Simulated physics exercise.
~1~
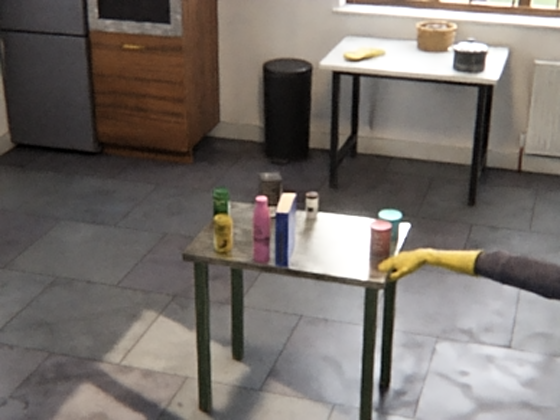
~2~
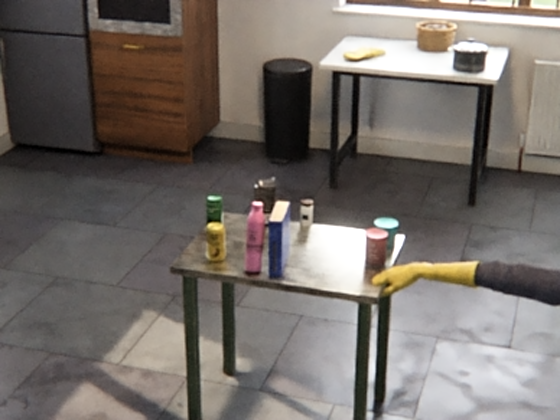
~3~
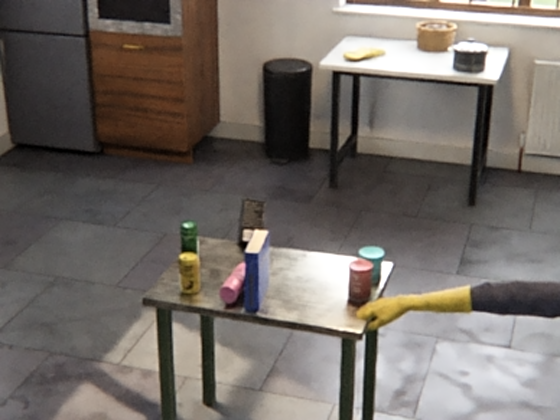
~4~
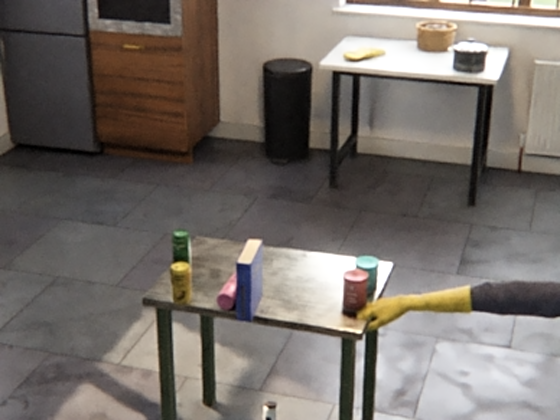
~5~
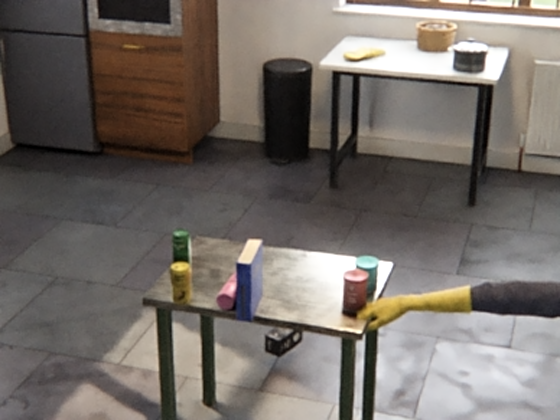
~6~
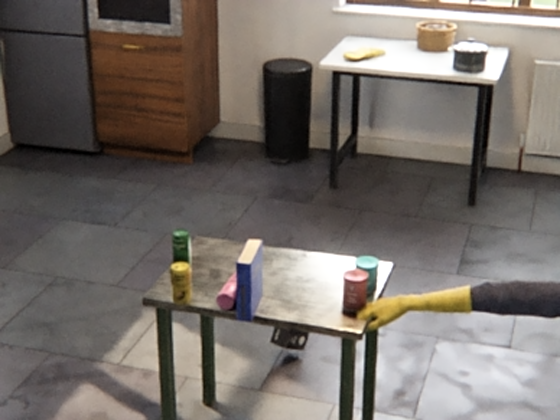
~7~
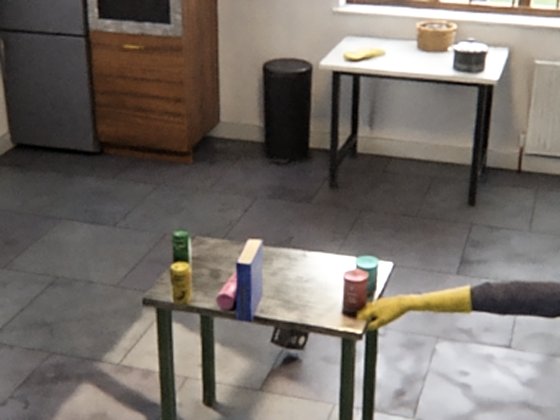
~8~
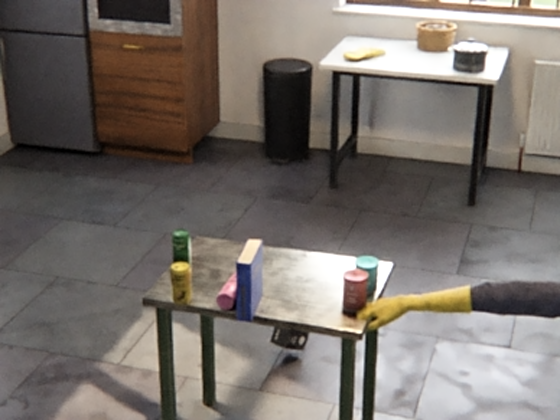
A gloved hand pulls the table forward, toppling a pink bottle as two items fall off.
